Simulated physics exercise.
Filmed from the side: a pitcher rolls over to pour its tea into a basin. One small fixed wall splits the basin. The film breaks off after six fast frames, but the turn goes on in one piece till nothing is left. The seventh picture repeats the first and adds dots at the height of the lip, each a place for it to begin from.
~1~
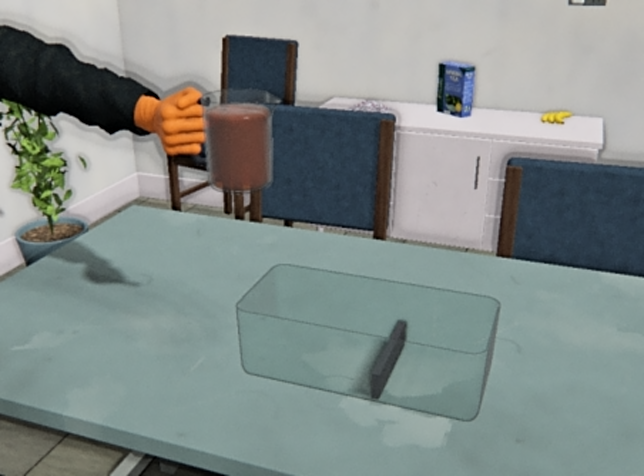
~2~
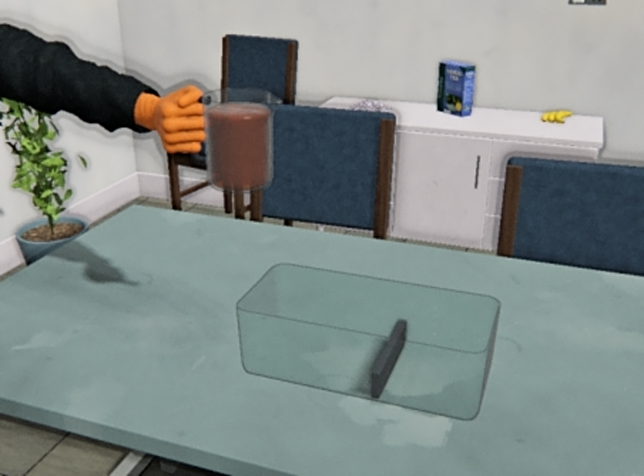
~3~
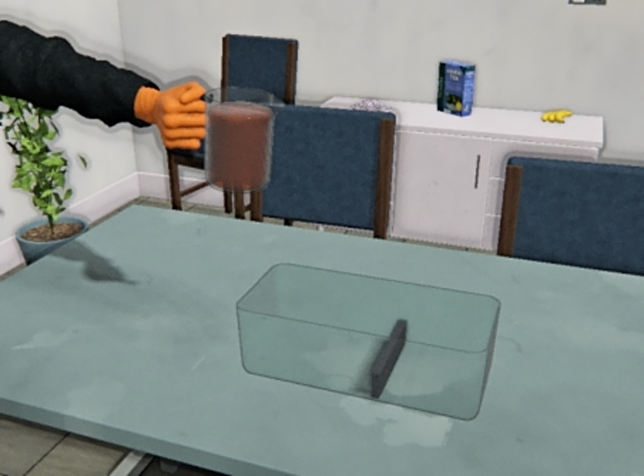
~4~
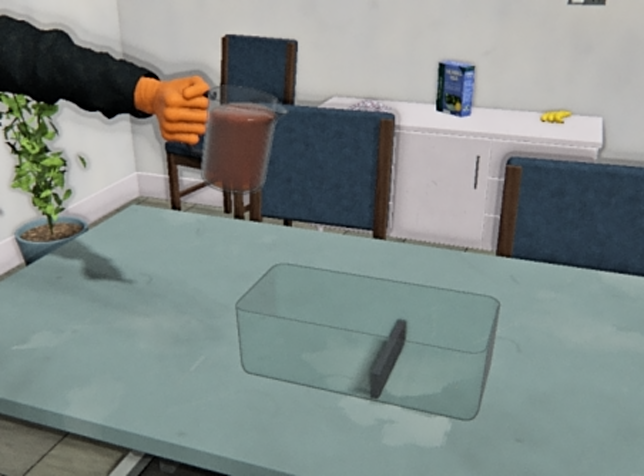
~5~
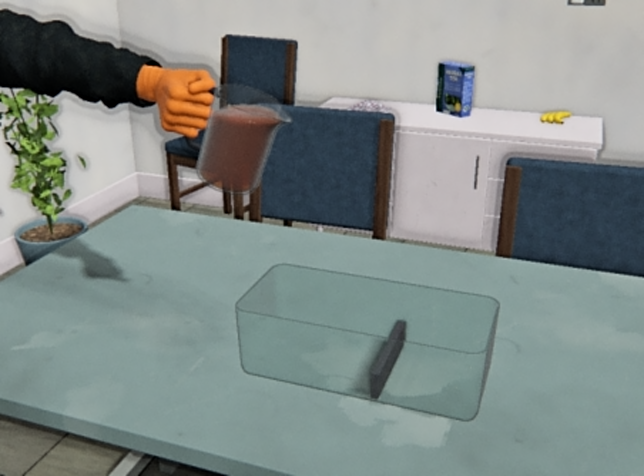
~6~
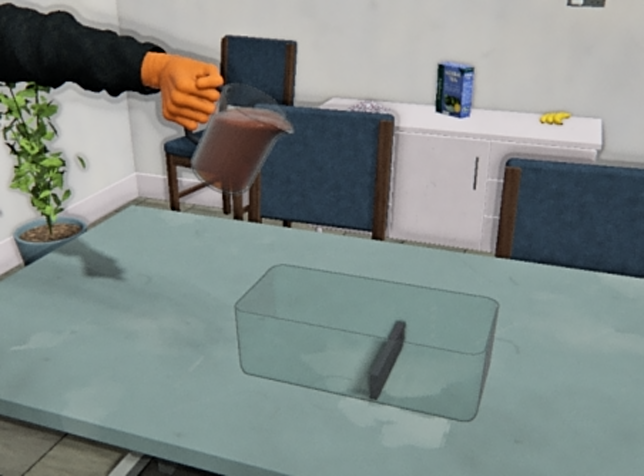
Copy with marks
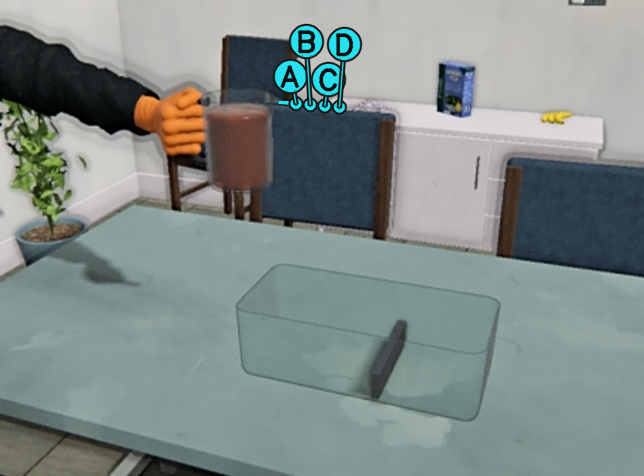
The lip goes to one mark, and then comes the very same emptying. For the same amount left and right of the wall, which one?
I would pick spot C.
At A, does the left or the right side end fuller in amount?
The left side.
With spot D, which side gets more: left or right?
The right side.
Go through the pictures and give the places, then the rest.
The first picture shows upright, lip at (279, 102); basin from (243, 368) to (479, 419); top of the wall at (390, 346); nothing has left yet.
The second picture shows upright, lip at (280, 102); nothing has left yet.
The third picture shows tipped about 5°, lip at (283, 106); nothing has left yet.
The fourth picture shows tipped about 11°, lip at (286, 112); nothing has left yet.
The fifth picture shows tipped about 20°, lip at (290, 121); nothing has left yet.
The sixth picture shows tipped about 30°, lip at (293, 132); nothing has left yet.
In cyan, A at (296, 103); B at (310, 104); C at (324, 105); D at (339, 107).
With A, about 87 % ends left of the wall and 6 % right of it; 8 % is lost outside.
With B, about 83 % ends left of the wall and 8 % right of it; 9 % is lost outside.
With C, about 53 % ends left of the wall and 45 % right of it; 3 % is lost outside.
With D, about 18 % ends left of the wall and 79 % right of it; 3 % is lost outside.
